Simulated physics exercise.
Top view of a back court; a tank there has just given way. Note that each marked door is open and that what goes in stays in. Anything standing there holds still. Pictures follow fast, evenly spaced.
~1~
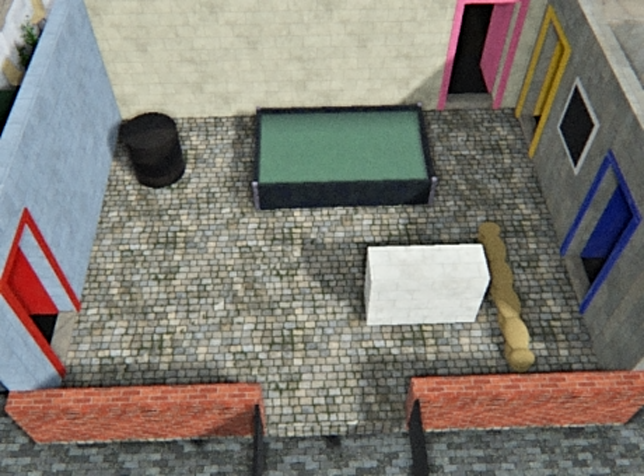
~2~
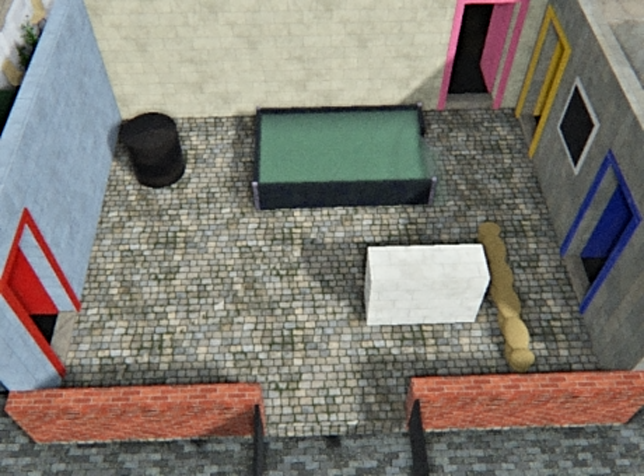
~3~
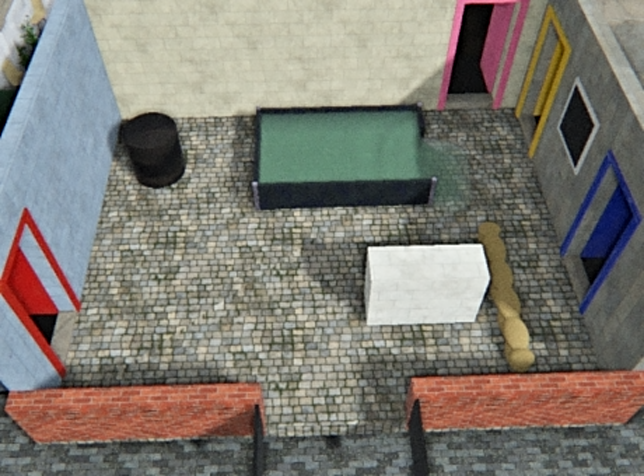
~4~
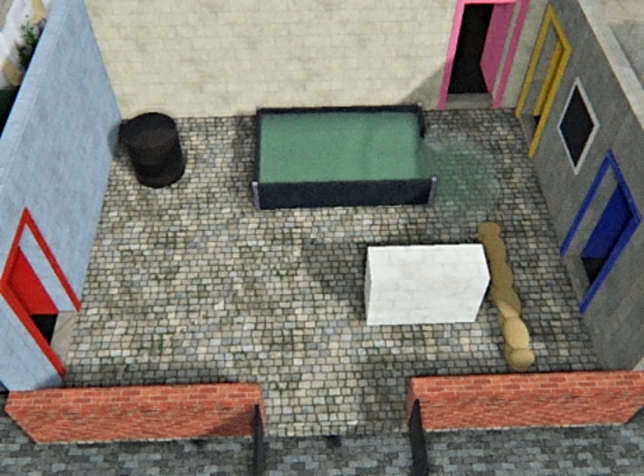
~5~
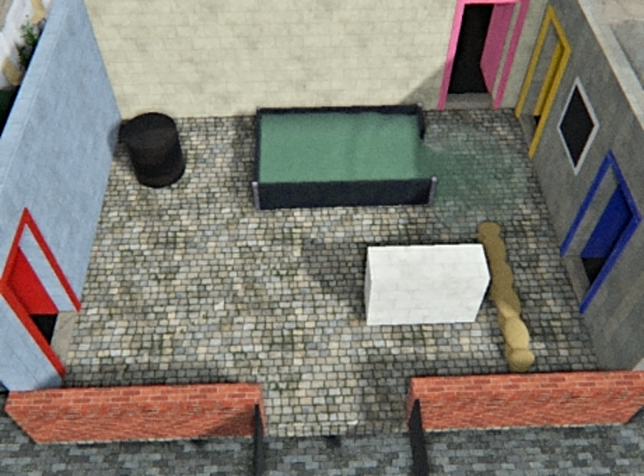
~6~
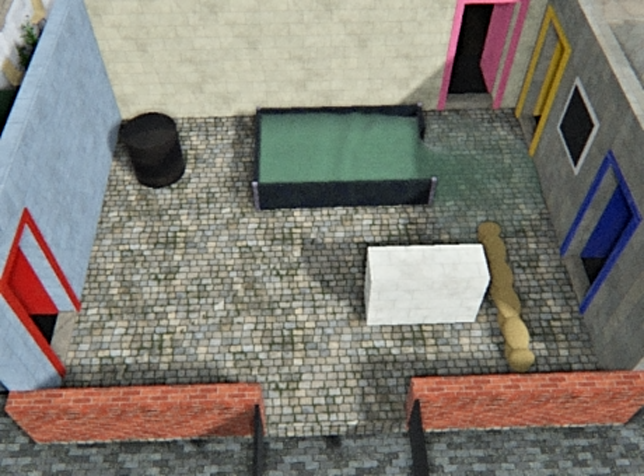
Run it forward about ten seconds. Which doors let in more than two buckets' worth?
Yellow door - yes; pink door - no; red door - no; blue door - yes.
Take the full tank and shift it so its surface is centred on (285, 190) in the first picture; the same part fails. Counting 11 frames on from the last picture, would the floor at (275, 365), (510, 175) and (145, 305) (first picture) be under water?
The first spot ends up left untouched, the second sodden and the third left untouched.
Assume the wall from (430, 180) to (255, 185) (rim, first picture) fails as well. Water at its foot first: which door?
That one is the red one.
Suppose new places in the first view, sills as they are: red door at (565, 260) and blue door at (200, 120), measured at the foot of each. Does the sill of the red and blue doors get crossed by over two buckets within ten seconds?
Taking them in turn, the red one tops the two-pail mark and the blue one falls short.
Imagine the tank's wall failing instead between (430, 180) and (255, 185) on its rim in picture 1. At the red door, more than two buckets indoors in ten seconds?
Then: The red one goes over.
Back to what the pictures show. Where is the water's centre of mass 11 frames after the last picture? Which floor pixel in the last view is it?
The water's centre sits above (398, 173).
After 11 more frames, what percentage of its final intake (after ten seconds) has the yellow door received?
My estimate: Close to 20 per cent.
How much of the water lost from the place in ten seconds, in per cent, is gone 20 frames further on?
Near 30 in a hundred.
A moment on, water covers 15 % of the floor; the yellow door under two buckets in, the pink door wet at the sill, nothing in, the red door not reached, the blue door not reached.
Next, water covers 20 % of the floor; the yellow door over two buckets in, the pink door wet at the sill, nothing in, the red door not reached, the blue door under two buckets in.
Then, water covers 30 % of the floor; the yellow door over two buckets in, the pink door under two buckets in, the red door not reached, the blue door over two buckets in.
Later, water covers 55 % of the floor; the yellow door far over two buckets in, the pink door under two buckets in, the red door not reached, the blue door over two buckets in.
In the end, water covers 80 % of the floor; the yellow door far over two buckets in, the pink door under two buckets in, the red door wet at the sill, nothing in, the blue door far over two buckets in.
